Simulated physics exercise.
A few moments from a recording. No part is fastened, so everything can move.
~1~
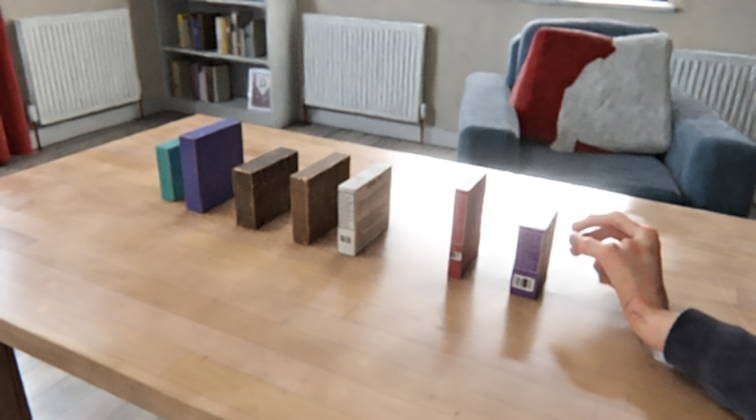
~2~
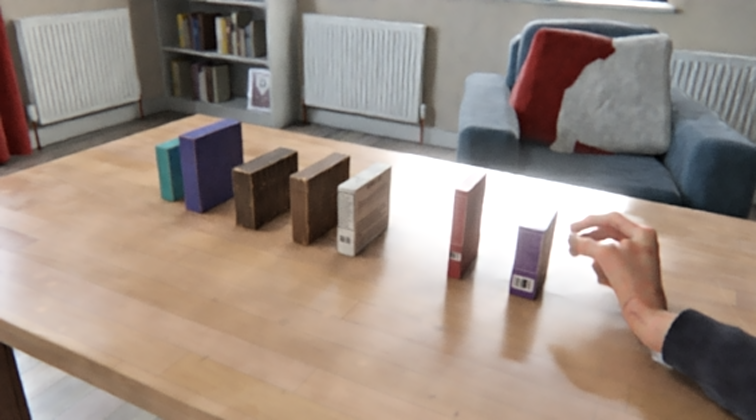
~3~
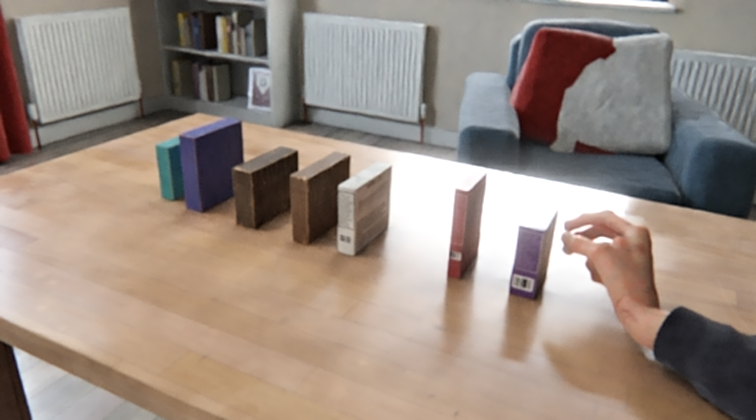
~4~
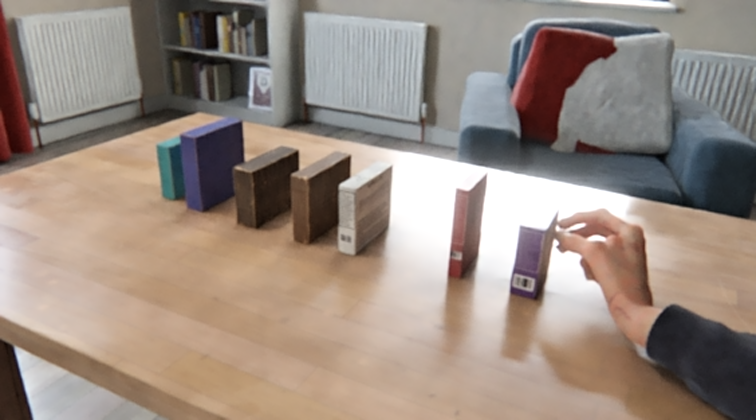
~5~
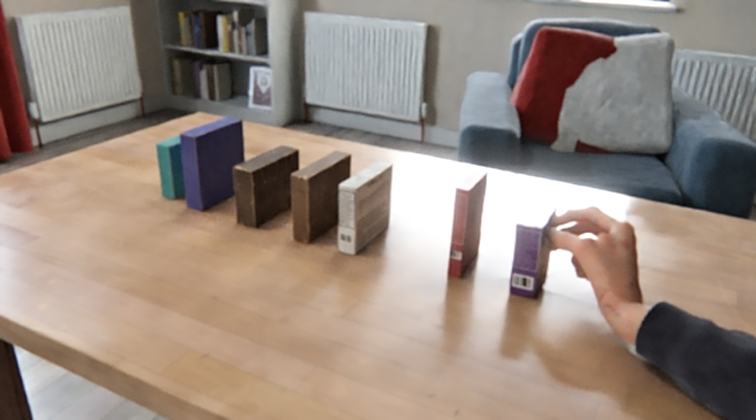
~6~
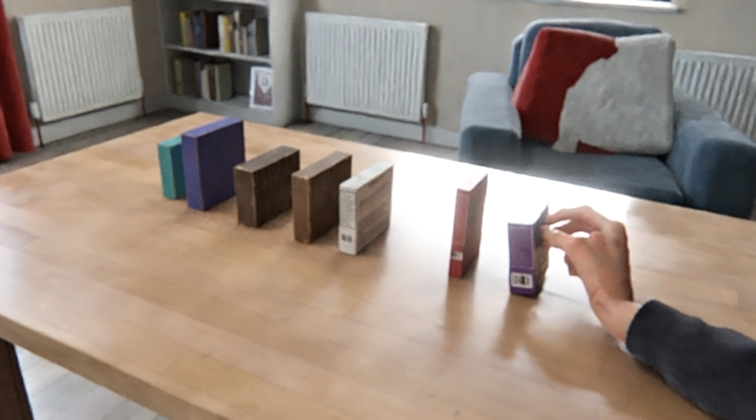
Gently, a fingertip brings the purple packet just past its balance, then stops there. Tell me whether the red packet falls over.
Doesn't stay up.
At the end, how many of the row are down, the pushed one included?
Total: 2.
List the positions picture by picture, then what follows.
In the first frame, red packet (467, 223); white packet (365, 208).
In the second frame, blue board (215, 165); black block (268, 187).
In the third frame, white packet (365, 207); brown board (322, 196).
In the fourth frame, blue board (216, 164); black block (269, 186).
In the fifth frame, purple packet 2° over; white packet (366, 207); brown board (323, 195).
In the sixth frame, purple packet 10° over; red packet (468, 223); blue board (217, 163).
Then, 0.40 s later than the last frame, purple packet 51° over; red packet tilted by 10° near (461, 220).
Then, 0.60 s later than the last frame, purple packet 75° over; red packet tilted by 67° near (422, 231).
When it is over, lying over on the table, red packet; the other 4 as before. End places, in pixels of the last picture, red packet near (414, 244).
